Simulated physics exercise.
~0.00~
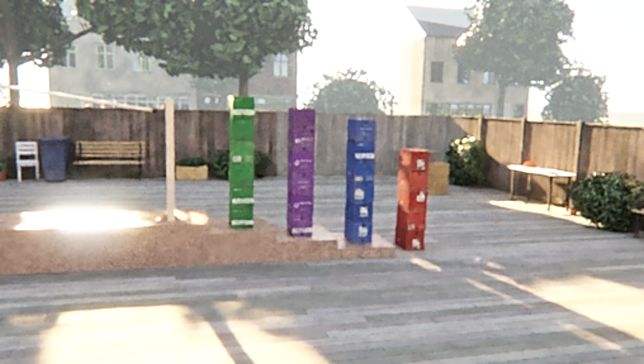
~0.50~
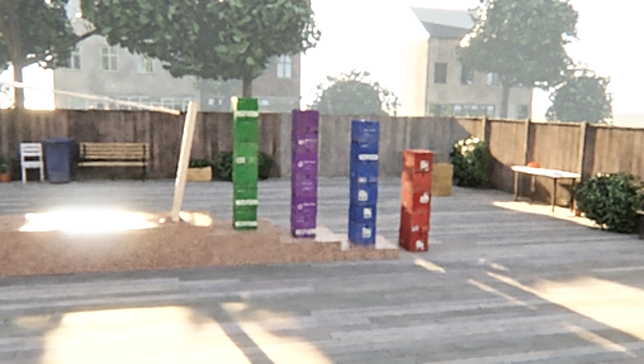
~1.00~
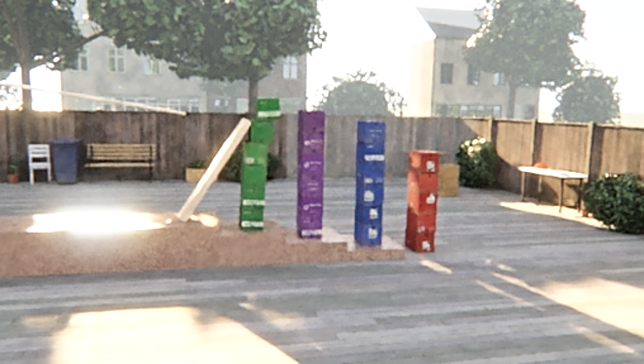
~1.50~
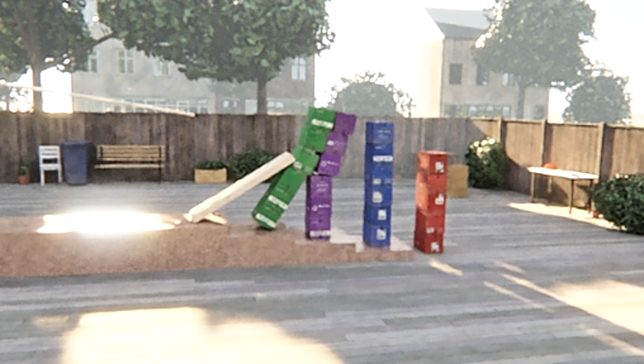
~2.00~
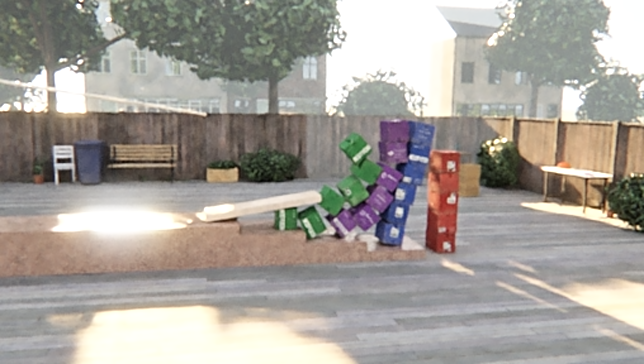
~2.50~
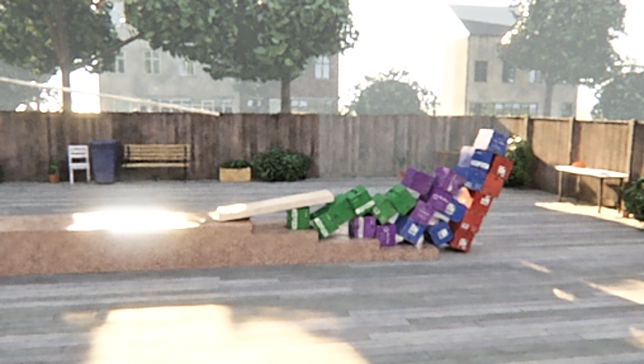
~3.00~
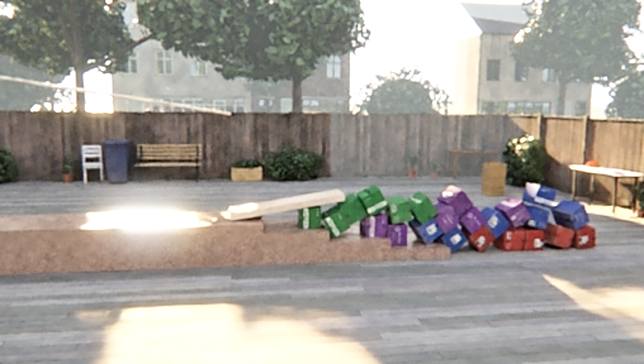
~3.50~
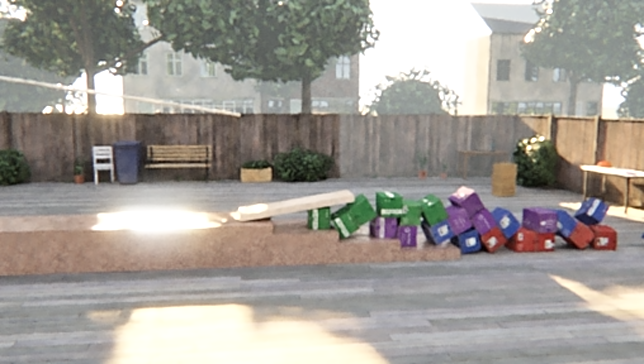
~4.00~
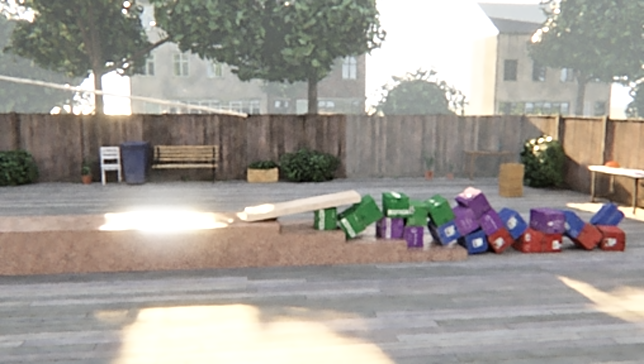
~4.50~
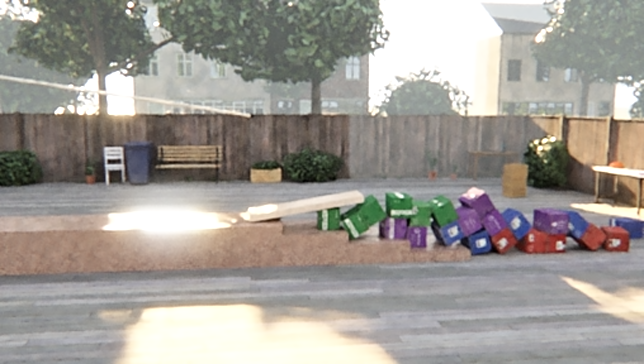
A pale board tips right into four colourful carton stacks, toppling them successively into a jumbled heap.
